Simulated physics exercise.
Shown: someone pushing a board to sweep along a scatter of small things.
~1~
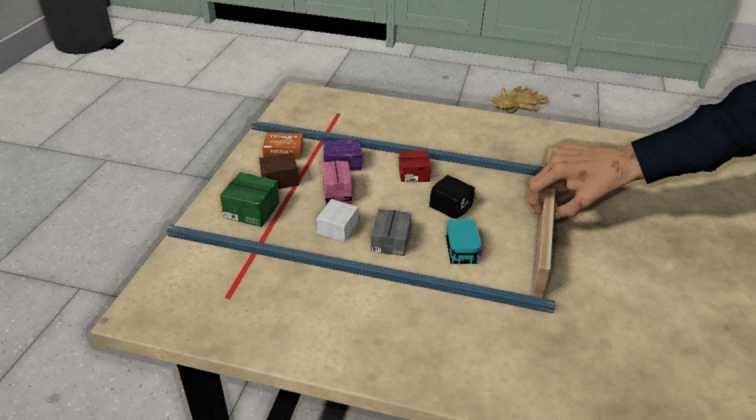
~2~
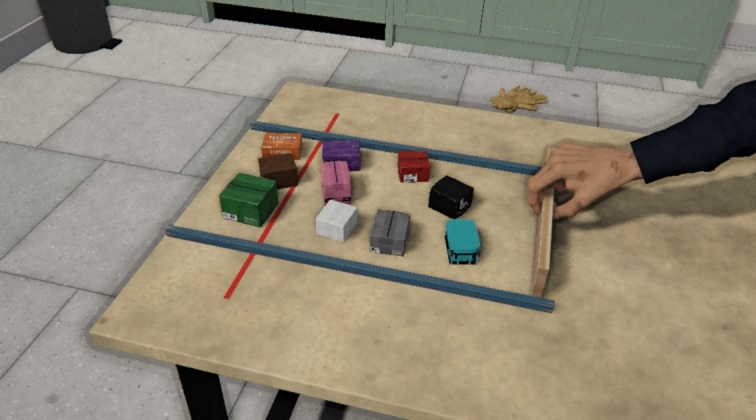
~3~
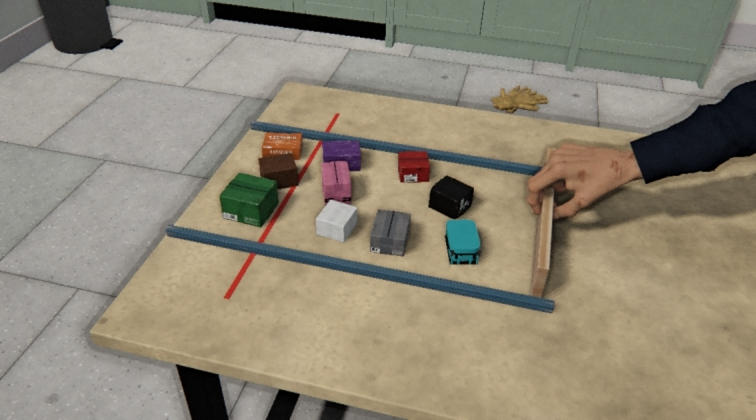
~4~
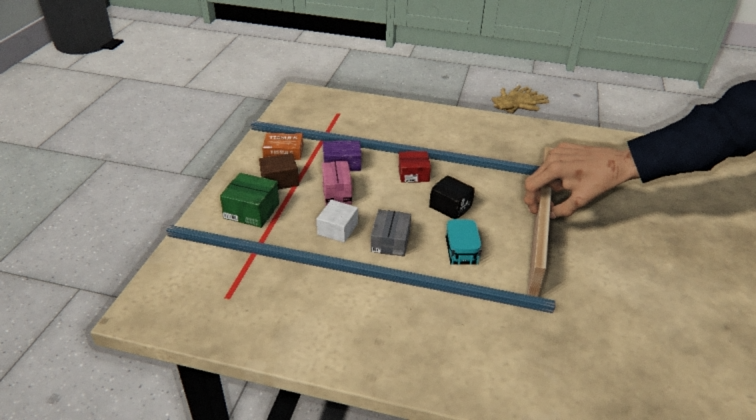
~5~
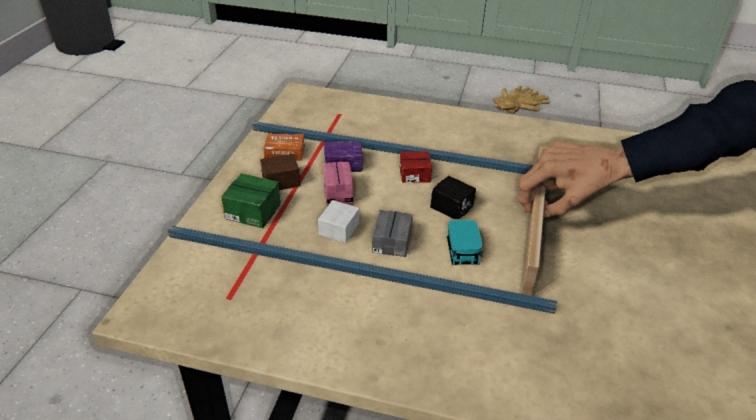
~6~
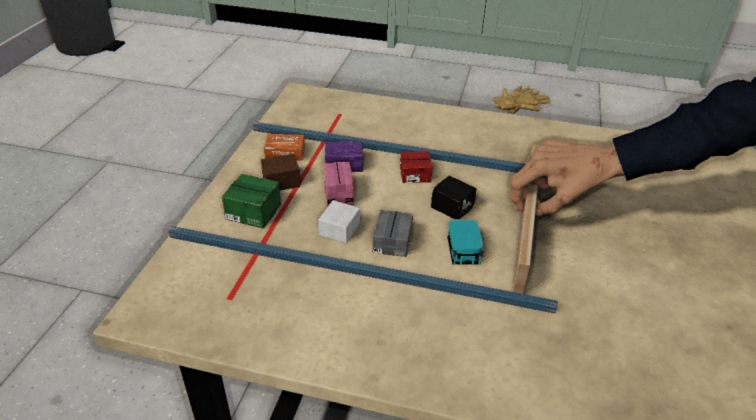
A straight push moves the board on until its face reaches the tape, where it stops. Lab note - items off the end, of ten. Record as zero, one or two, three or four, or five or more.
I expect the drop count to reach one but not three.
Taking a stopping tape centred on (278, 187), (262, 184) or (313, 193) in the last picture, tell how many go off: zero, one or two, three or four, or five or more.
In turn: Three or four, three or four, none at all.
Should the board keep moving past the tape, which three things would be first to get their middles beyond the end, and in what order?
Order, earliest first: Green box, orange box, brown block.
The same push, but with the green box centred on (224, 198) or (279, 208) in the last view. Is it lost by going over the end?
In the two tries the green box ends up below and ends up below, in that order.
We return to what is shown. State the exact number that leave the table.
The number that fall is 2.
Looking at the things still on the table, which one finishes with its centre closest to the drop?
The foremost one is the brown block.
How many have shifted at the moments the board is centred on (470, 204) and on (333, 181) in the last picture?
By then 2, and later 10.
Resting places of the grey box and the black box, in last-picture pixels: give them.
Okay, so first (237, 203), and next (282, 175).
Early on, none off yet; orange box at rest near (285, 147); green box at rest near (252, 201); brown block at rest near (281, 173).
A while later, none off yet; orange box travelled a little near (271, 143); green box travelled about its own width near (213, 194); brown block travelled about its own width near (261, 169).
Finally, the number that fall off is one or two; lost, green box and orange box.
